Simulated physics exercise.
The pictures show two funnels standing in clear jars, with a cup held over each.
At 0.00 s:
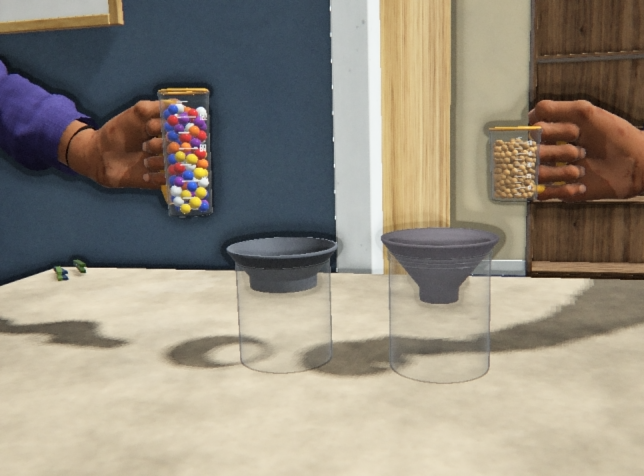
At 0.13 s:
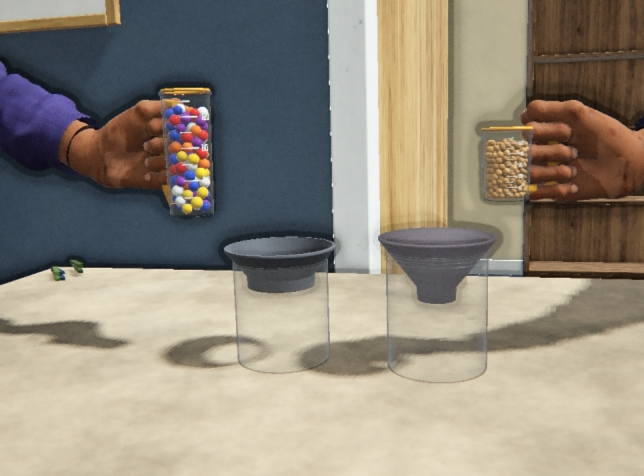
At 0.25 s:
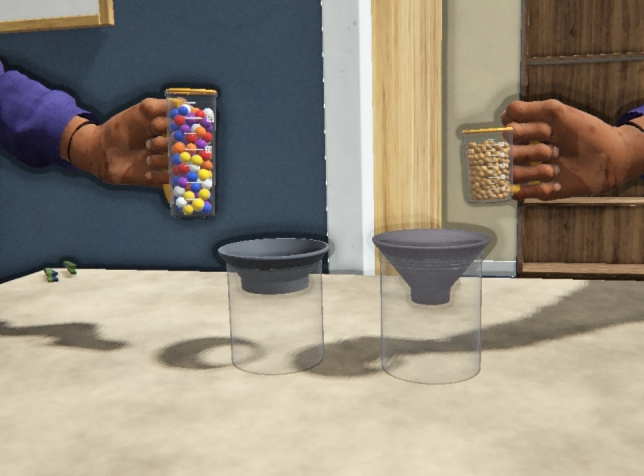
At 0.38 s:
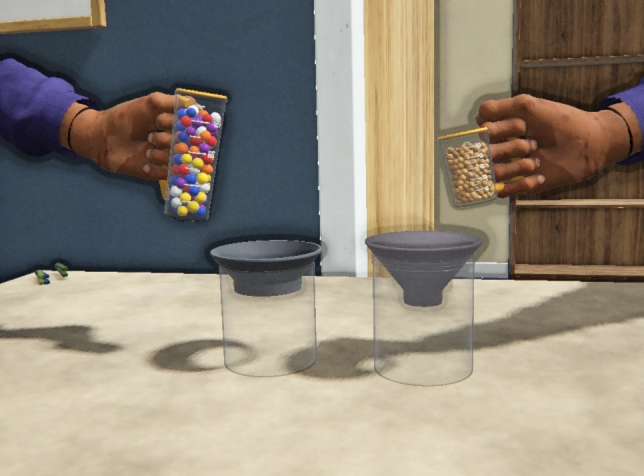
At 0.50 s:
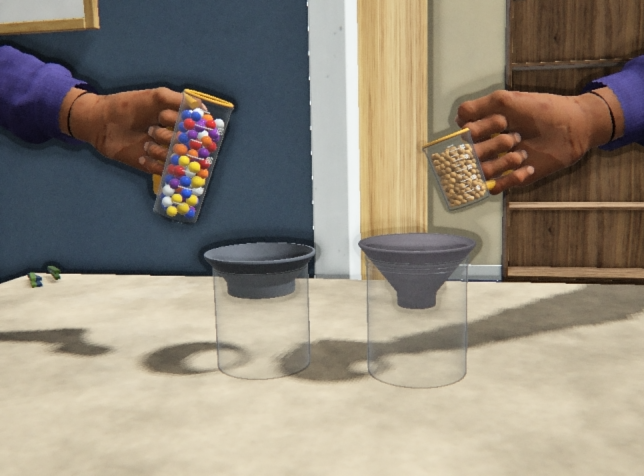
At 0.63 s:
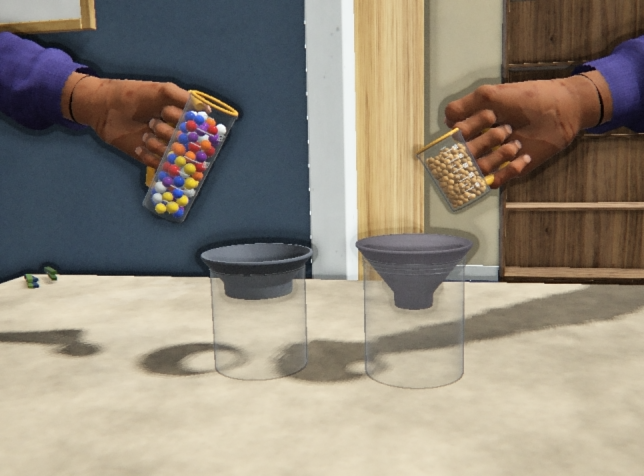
Two hands holding a clear cup of colourful marbles and one of wooden beads above funnels in jars, gradually tilting both inward.
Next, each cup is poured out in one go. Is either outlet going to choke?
The left funnel lets everything through; the right one lets everything through.
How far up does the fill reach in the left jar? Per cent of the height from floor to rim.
Close to 25 per cent.
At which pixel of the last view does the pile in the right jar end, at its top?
Near (438, 359).
By 1.17 s, left, every one still in the cup; right, every one still in the cup.
By 1.63 s, left, the larger part still in the cup, about a tenth in or over the funnel; right, roughly two thirds still in the cup, roughly a quarter in or over the funnel, about a tenth down in the jar.
By 2.04 s, left, roughly a quarter in or over the funnel, the larger part down in the jar; right, about a tenth in or over the funnel, the larger part down in the jar.
When it is over (2.9 s), left, every one down in the jar; right, every one down in the jar.
